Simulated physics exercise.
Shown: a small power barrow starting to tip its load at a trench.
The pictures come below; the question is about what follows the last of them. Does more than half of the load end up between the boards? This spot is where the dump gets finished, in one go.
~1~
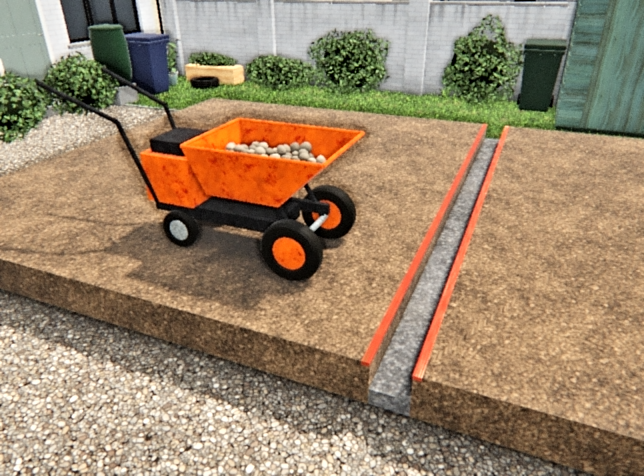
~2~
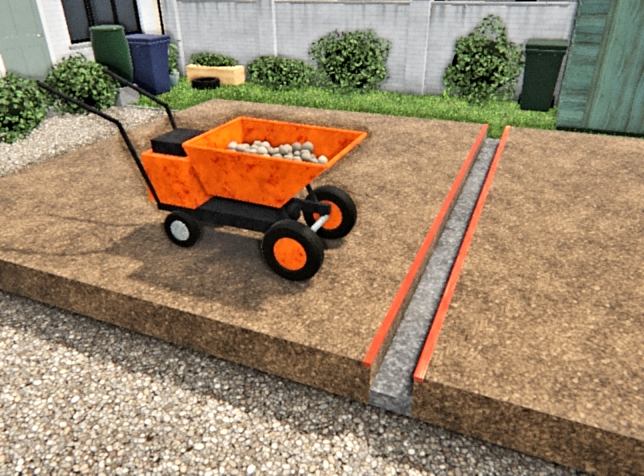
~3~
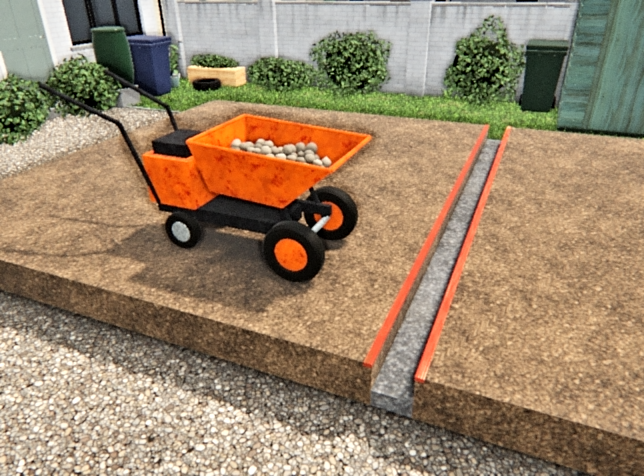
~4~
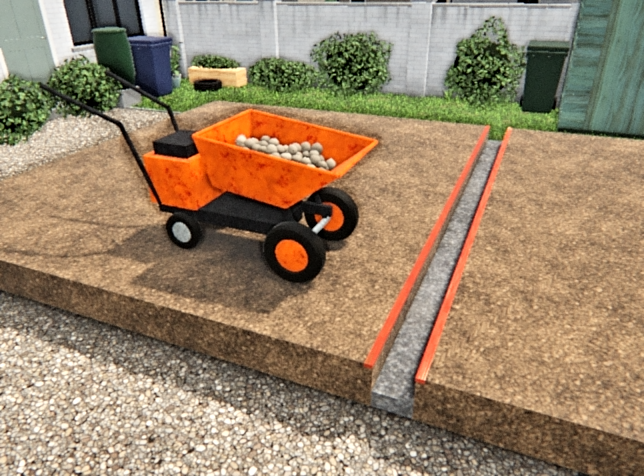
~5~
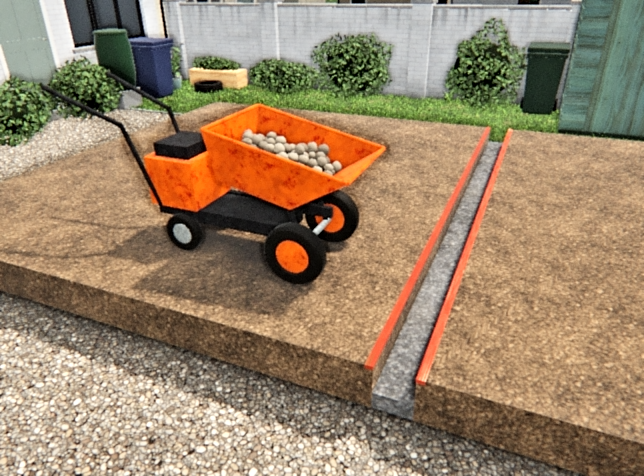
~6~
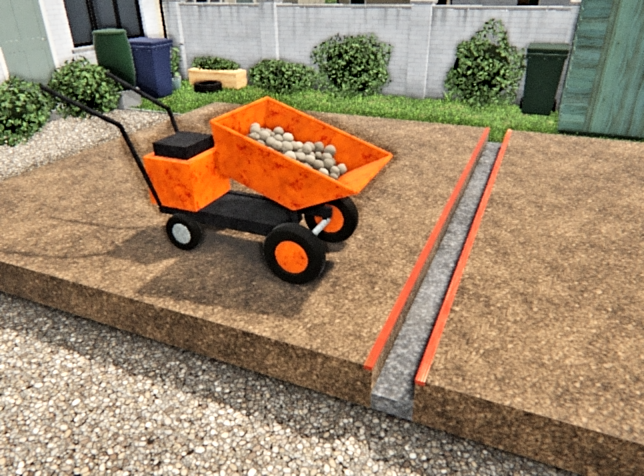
Exceeds half.
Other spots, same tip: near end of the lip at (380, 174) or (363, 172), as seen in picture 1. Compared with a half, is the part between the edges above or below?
At the first place below a half, at the second less than half.
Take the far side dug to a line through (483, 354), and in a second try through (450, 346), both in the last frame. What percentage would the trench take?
100 % and 100 %, give or take.
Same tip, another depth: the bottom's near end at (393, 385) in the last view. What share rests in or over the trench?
That would give roughly 60 percent.
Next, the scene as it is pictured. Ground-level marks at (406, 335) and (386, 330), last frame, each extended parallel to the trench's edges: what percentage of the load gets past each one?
Near 60 % and near 90 %, in that order.
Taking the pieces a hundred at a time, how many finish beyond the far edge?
My estimate is close to 15 in a hundred.
Shortly afterwards, skip tipped steeply; the whole lot in the skip.
Next, skip tipped steeply; all but a few in the skip; only a few short of the trench; only a few in or heaped over the trench; only a few falling.
Some moments later, skip tipped right over; a little in the skip; only a few short of the trench; the bulk in or heaped over the trench; a little beyond it.
In the end, skip tipped right over; a little short of the trench; the bulk in or heaped over the trench; near a quarter beyond it.
